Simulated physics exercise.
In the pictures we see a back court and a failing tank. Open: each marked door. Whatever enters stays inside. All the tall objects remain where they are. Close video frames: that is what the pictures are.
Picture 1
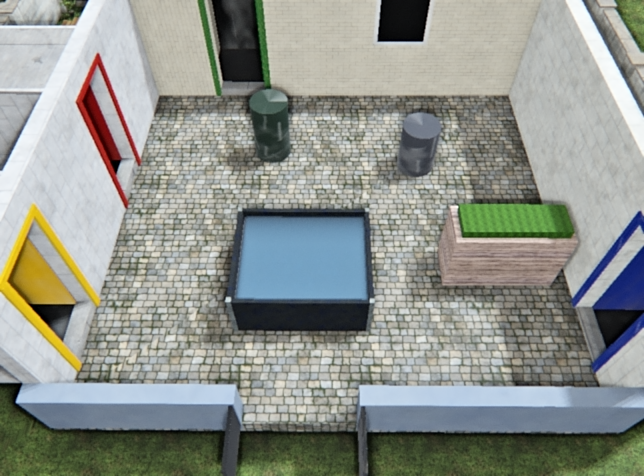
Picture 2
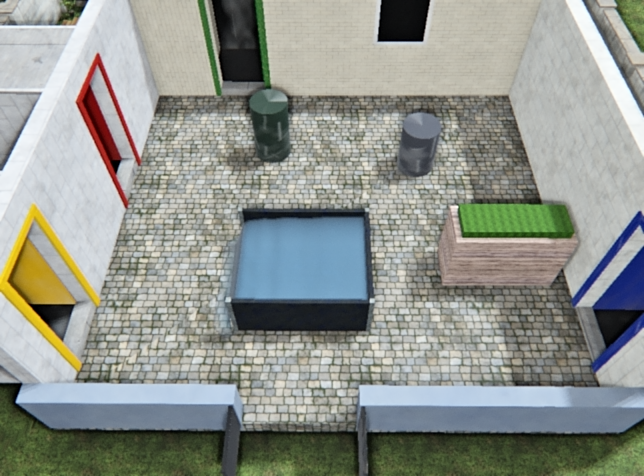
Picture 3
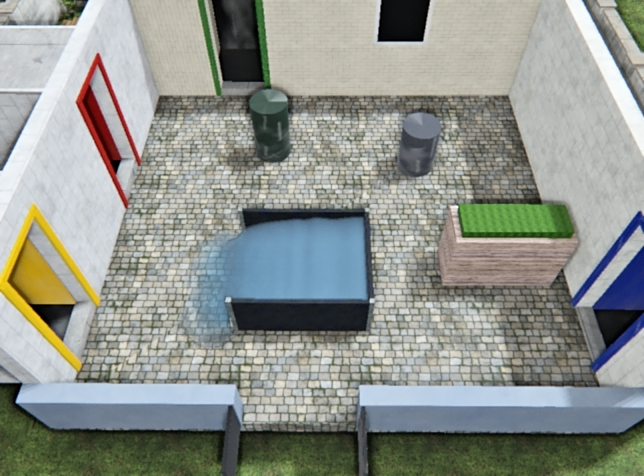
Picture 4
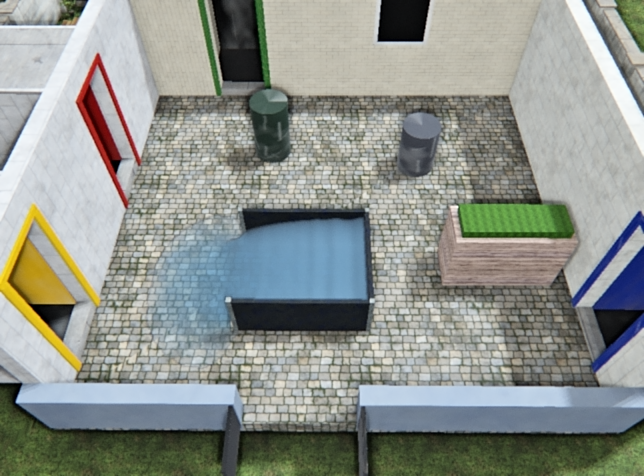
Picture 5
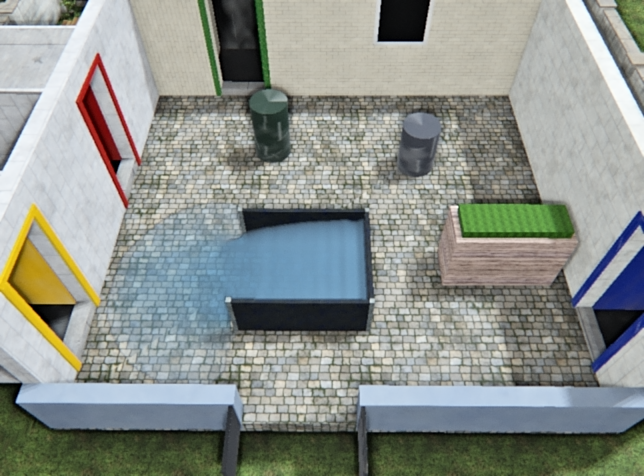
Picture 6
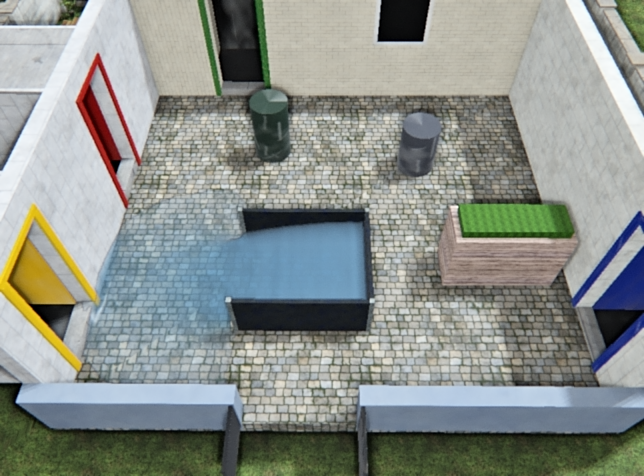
In a walled back court paved with stone, water sat still in a dark tank, then poured out of its left side and spread across the paving to the left wall near the yellow-framed doorway.
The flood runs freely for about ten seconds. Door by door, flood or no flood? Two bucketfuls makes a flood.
My prediction: Yellow door: Past the limit; green door: Inside the limit; blue door: Past the limit; red door: Inside the limit.
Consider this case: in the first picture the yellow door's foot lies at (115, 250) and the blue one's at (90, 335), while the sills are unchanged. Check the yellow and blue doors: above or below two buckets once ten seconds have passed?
The yellow door exceeds it, while the blue door exceeds it.
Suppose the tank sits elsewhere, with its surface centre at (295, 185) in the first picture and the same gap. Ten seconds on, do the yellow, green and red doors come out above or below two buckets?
Yellow: Falls short, green: Falls short, red: Crosses the threshold.
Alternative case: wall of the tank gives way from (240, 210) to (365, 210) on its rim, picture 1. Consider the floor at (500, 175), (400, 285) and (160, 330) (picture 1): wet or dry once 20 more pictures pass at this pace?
The first spot is soaked, the second spared and the third spared.
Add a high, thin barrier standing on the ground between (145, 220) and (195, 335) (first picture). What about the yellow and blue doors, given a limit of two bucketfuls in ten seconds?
As I read it, the yellow door remains below while the blue door remains below.
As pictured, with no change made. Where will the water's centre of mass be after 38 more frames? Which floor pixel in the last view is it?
The centre of mass sits at about (264, 221).
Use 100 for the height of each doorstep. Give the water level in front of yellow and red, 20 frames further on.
Some 110 percent and then some 50 percent.
A moment on, water covers 20 % of the floor; the yellow door over two buckets in, the green door not reached, the blue door not reached, the red door wet at the sill, nothing in.
Next, water covers 25 % of the floor; the yellow door far over two buckets in, the green door not reached, the blue door not reached, the red door wet at the sill, nothing in.
Then, water covers 40 % of the floor; the yellow door far over two buckets in, the green door wet at the sill, nothing in, the blue door not reached, the red door wet at the sill, nothing in.
Later, water covers 75 % of the floor; the yellow door far over two buckets in, the green door wet at the sill, nothing in, the blue door under two buckets in, the red door wet at the sill, nothing in.
In the end, water covers 95 % of the floor; the yellow door far over two buckets in, the green door wet at the sill, nothing in, the blue door over two buckets in, the red door wet at the sill, nothing in.
